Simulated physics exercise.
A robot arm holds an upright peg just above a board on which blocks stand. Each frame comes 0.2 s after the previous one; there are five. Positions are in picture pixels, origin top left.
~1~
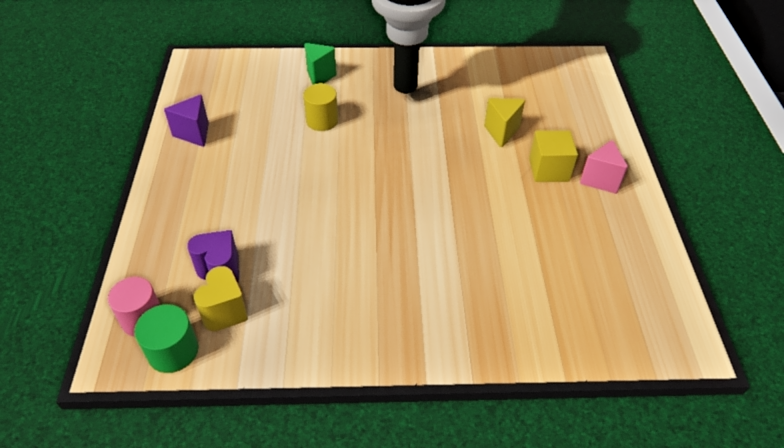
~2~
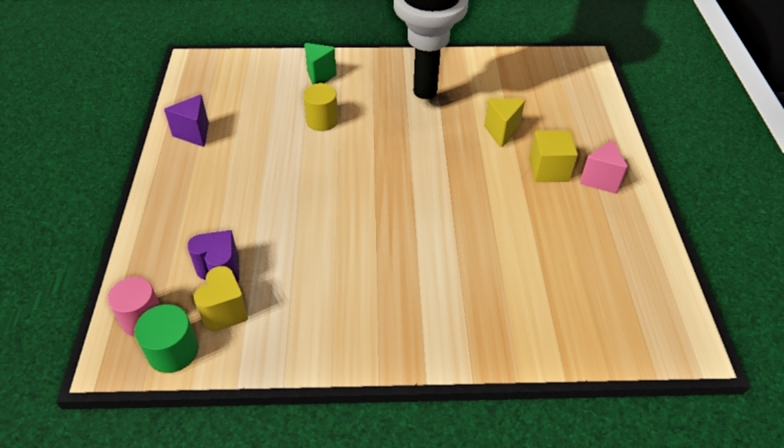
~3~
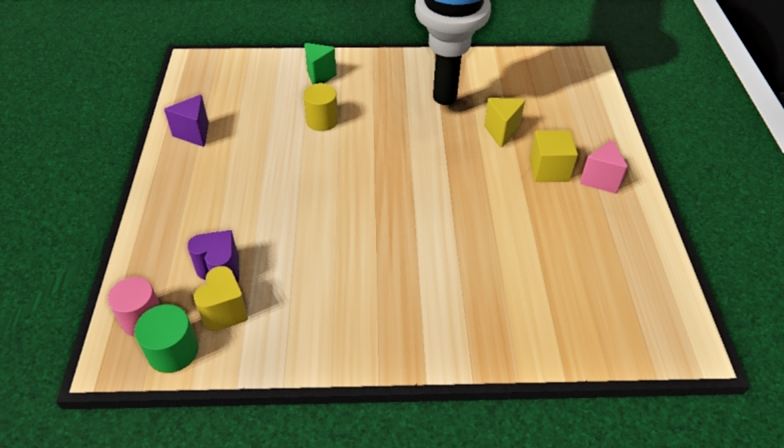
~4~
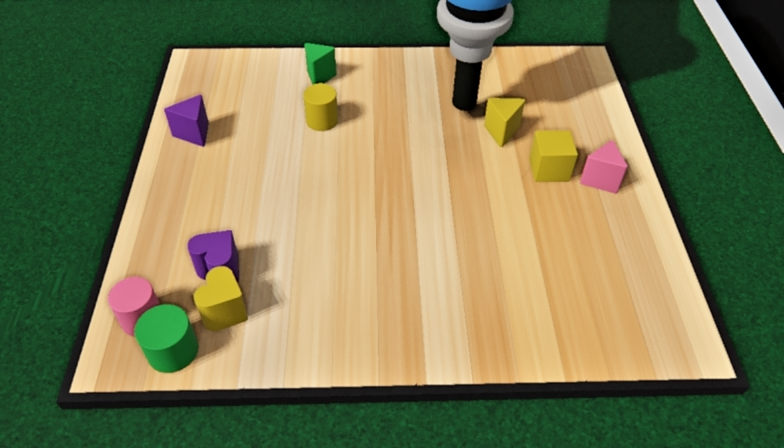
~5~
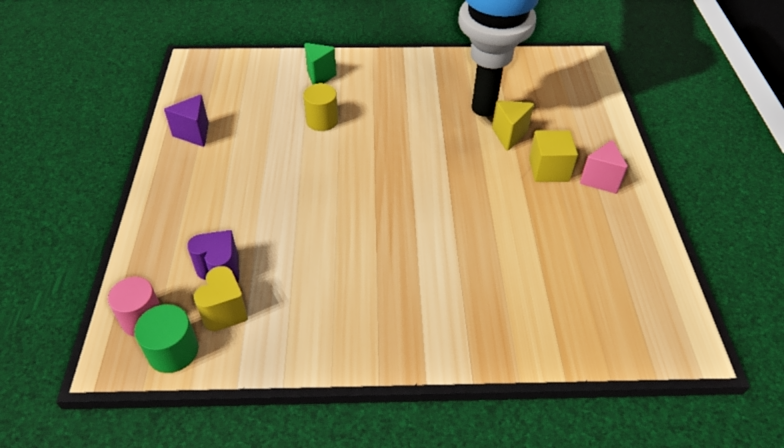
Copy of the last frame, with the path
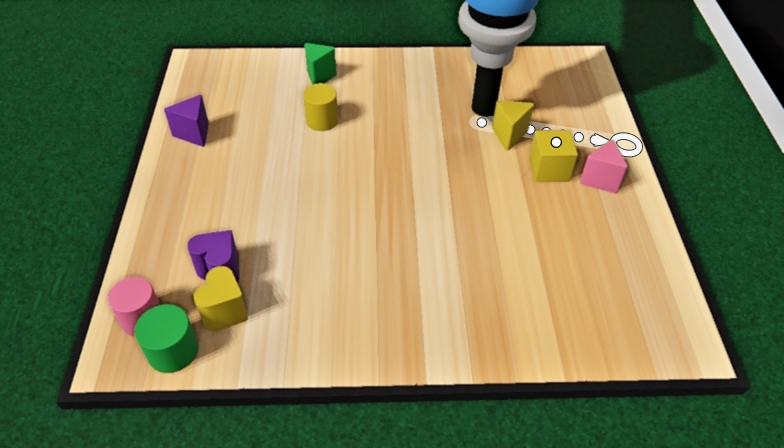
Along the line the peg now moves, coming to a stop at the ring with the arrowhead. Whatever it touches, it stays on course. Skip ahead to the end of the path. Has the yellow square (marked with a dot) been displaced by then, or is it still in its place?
By then it is displaced.
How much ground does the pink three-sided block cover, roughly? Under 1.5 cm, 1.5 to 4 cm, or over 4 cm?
Overall it shifts less than 1.5 cm.
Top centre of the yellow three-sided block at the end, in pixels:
So, by the moment the path ends, you'll find the top centre of the yellow three-sided block at (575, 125).
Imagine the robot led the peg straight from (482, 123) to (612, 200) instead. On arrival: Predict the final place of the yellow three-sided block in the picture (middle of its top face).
In the picture, that point is around (647, 188).
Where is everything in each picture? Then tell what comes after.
The first frame shows tip of the peg (405, 87), middles of tops, yellow three-sided block (507, 106), yellow square (556, 142), pink three-sided block (609, 154).
The second frame shows peg (425, 93), nothing pushed.
The third frame shows peg (445, 99), nothing pushed.
The fourth frame shows peg (464, 104), nothing pushed.
The fifth frame shows peg (484, 110), yellow three-sided block (515, 109), yellow square (556, 142), pink three-sided block (609, 154).
The line goes straight from (482, 123) to (626, 145); the dot is on the yellow square.
What follows on the original path. One third of the way, peg (532, 117); yellow three-sided block (546, 122), turned 65° clockwise; yellow square (558, 144).
Two thirds of the way, peg (582, 125); yellow three-sided block (576, 125); yellow square (562, 149), turned 30° clockwise.
At the end, peg (631, 132); yellow three-sided block (575, 125), turned 125° clockwise; yellow square (562, 149), turned 30° clockwise; pink three-sided block unmoved.
